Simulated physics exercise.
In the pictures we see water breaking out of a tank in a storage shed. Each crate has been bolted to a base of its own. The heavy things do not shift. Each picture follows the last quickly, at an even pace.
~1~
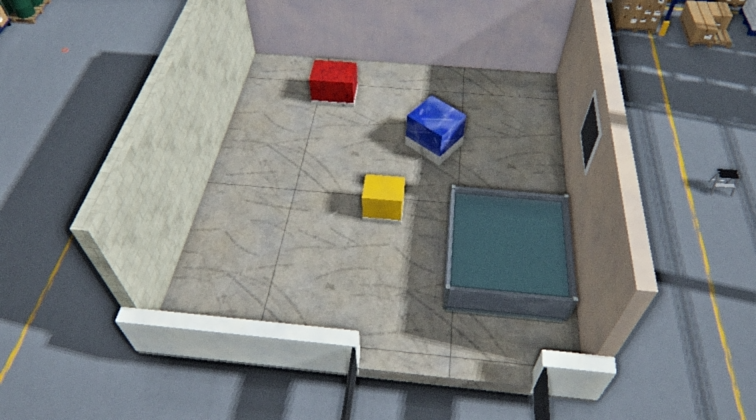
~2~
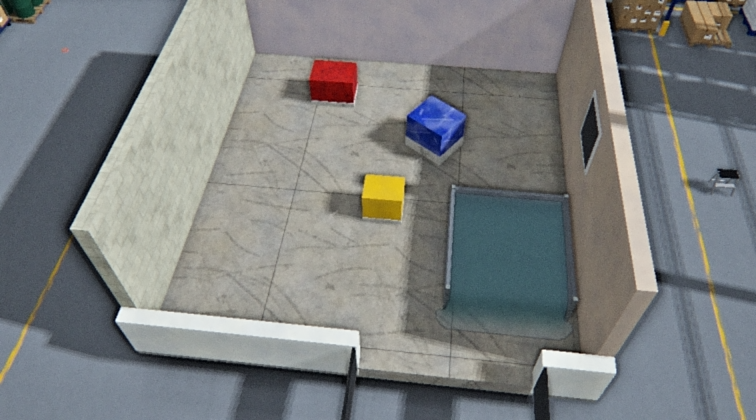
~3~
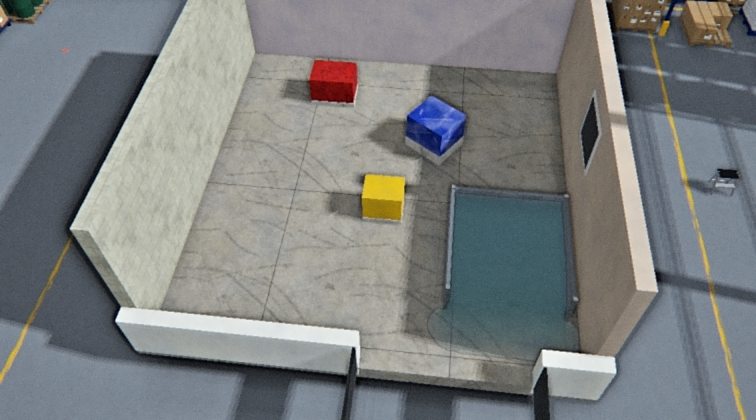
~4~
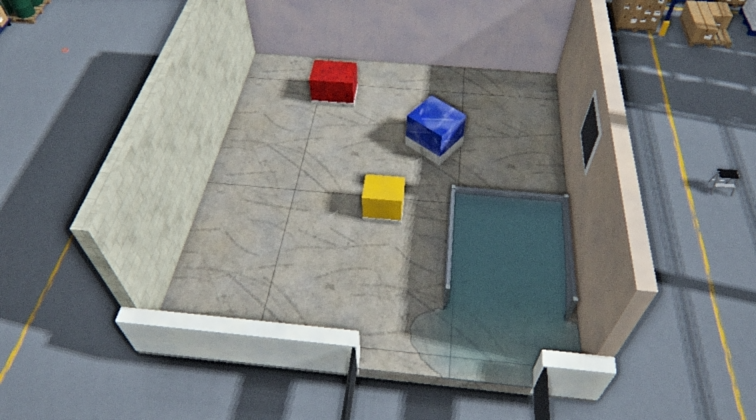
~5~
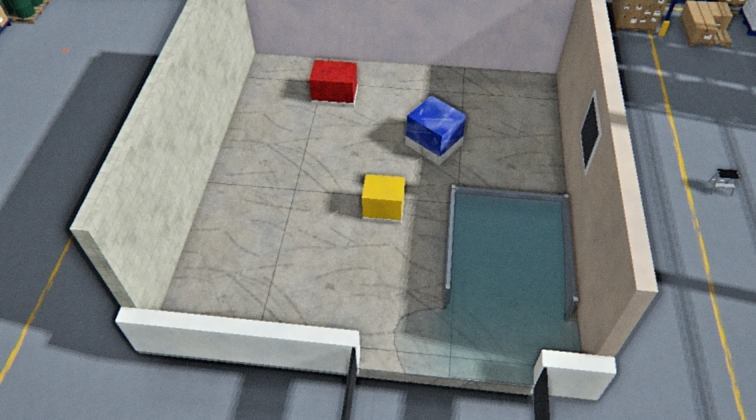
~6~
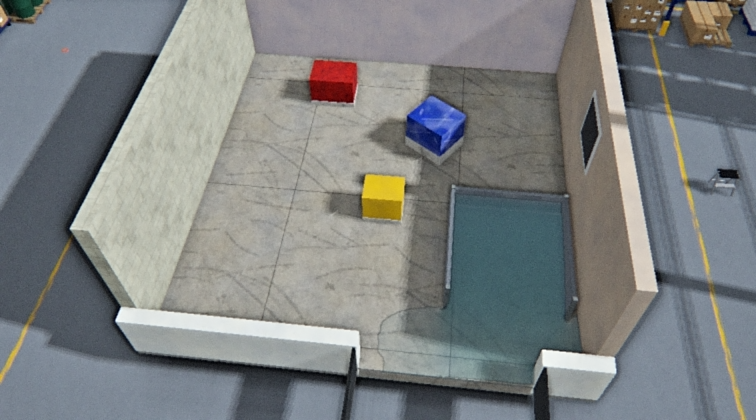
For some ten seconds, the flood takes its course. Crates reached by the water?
In order: The blue crate will come out dry. The red crate will come out dry. The yellow crate will come out dry.
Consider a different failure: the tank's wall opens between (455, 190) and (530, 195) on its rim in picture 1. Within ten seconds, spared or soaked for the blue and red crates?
First, the blue crate is flooded; second, the red crate is flooded.
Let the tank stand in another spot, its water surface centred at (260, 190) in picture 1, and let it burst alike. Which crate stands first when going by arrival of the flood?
Yellow crate.
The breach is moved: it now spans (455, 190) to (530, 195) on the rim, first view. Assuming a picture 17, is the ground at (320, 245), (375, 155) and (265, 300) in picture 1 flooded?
Spot one: Spared by the leak. Spot two: Reached by the flood. Spot three: Spared by the leak.
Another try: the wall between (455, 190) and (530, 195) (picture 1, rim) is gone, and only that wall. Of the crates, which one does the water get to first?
It's the blue one.
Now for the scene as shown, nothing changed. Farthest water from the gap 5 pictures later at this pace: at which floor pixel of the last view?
The front's farthest point is close to (358, 353).
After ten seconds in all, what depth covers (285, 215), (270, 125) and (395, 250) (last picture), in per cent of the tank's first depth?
In order: About 0, 0 and 0 in a hundred.
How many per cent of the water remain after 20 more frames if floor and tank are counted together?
That works out to about 46 percent.
A moment on, water covers 5 % of the floor; the blue crate not reached, the red crate not reached, the yellow crate not reached.
Next, water covers 5 % of the floor; the blue crate not reached, the red crate not reached, the yellow crate not reached.
Then, water covers 15 % of the floor; the blue crate not reached, the red crate not reached, the yellow crate not reached.
Later, water covers 15 % of the floor; the blue crate not reached, the red crate not reached, the yellow crate not reached.
In the end, water covers 20 % of the floor; the blue crate stayed above the water, the red crate stayed above the water, the yellow crate stayed above the water.
